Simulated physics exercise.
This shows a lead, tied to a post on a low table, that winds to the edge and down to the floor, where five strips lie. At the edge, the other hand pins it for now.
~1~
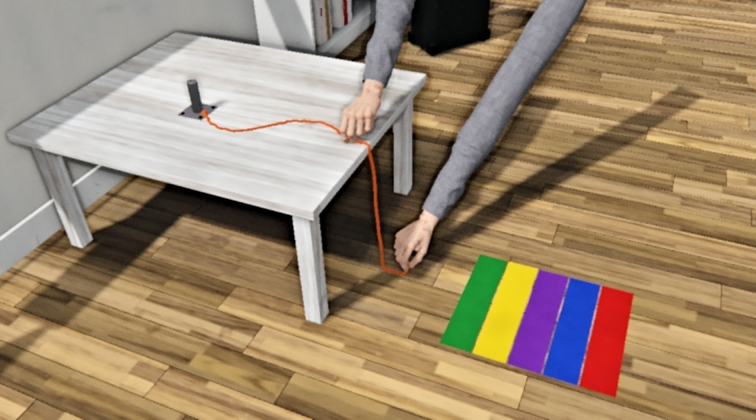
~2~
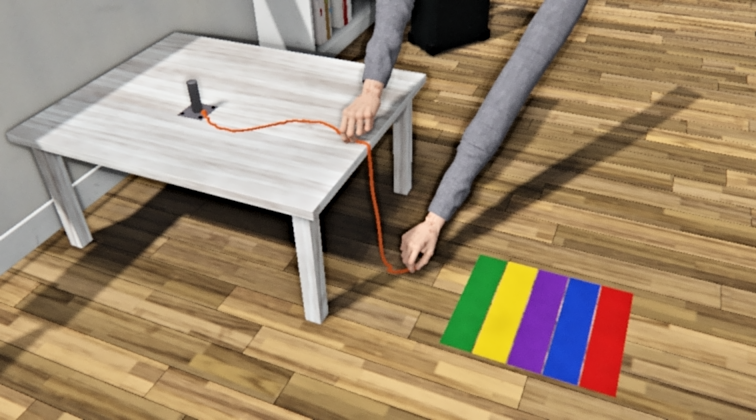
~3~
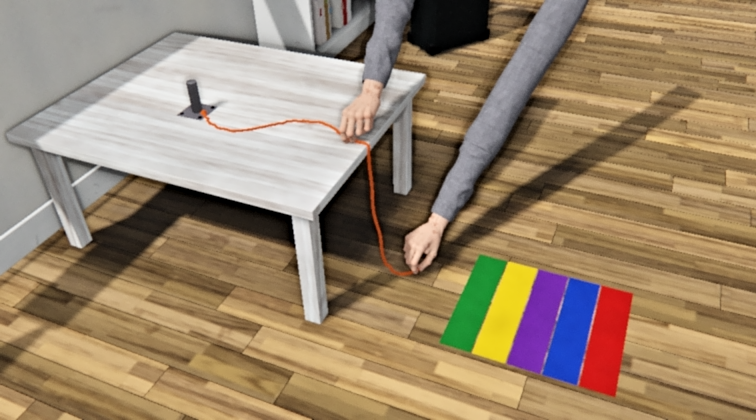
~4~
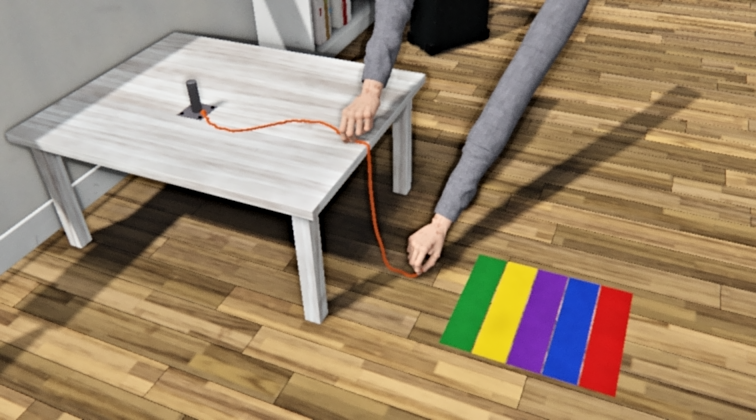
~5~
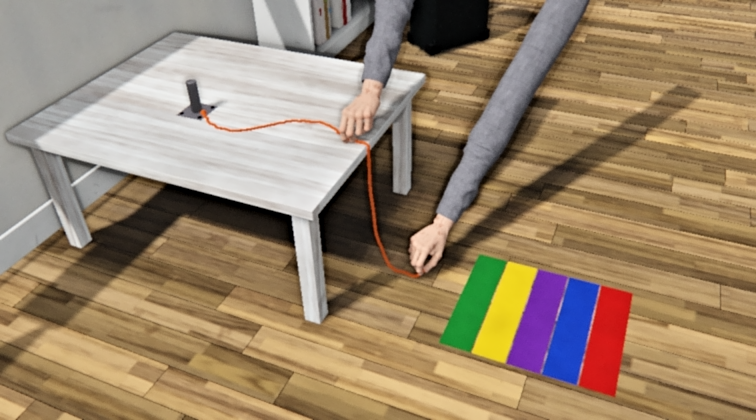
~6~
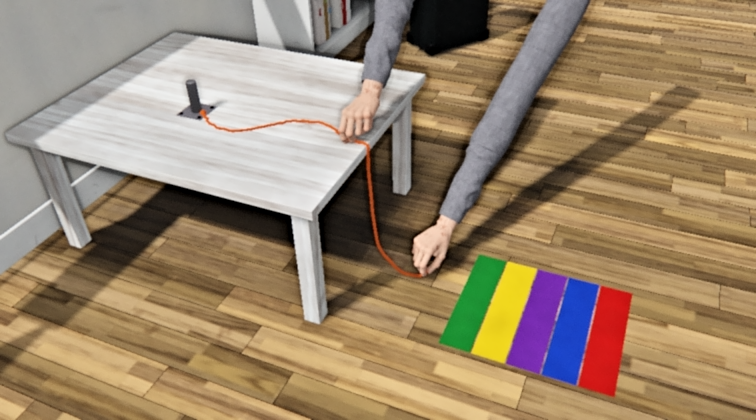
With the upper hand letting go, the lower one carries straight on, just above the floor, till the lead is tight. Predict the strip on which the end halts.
The purple strip.
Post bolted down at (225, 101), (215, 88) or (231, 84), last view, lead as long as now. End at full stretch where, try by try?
It works out at around (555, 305), (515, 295) and (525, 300) for the three tries.
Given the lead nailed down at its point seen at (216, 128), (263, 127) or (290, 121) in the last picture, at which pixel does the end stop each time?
About (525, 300), (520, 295) and (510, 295).
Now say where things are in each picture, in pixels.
End (409, 267); green (463, 330); yellow (496, 339); purple (530, 349); blue (565, 360); red (602, 371), in the first picture.
End (415, 269); lead through (211, 124) (268, 126) (330, 126) (369, 154) (376, 208) (383, 256), in the second picture.
End (418, 270), in the third picture.
End (422, 270); lead through (210, 124) (267, 126) (329, 126) (369, 154) (373, 208) (384, 255), in the fourth picture.
End (423, 271), in the fifth picture.
End (427, 272); lead through (210, 124) (267, 126) (329, 126) (368, 154) (372, 207) (385, 256), in the sixth picture.
Soon after, end near (482, 287); over green.
Then, end near (518, 297); over yellow.
At full stretch, end near (540, 303); over purple. It gets as far as the purple strip.
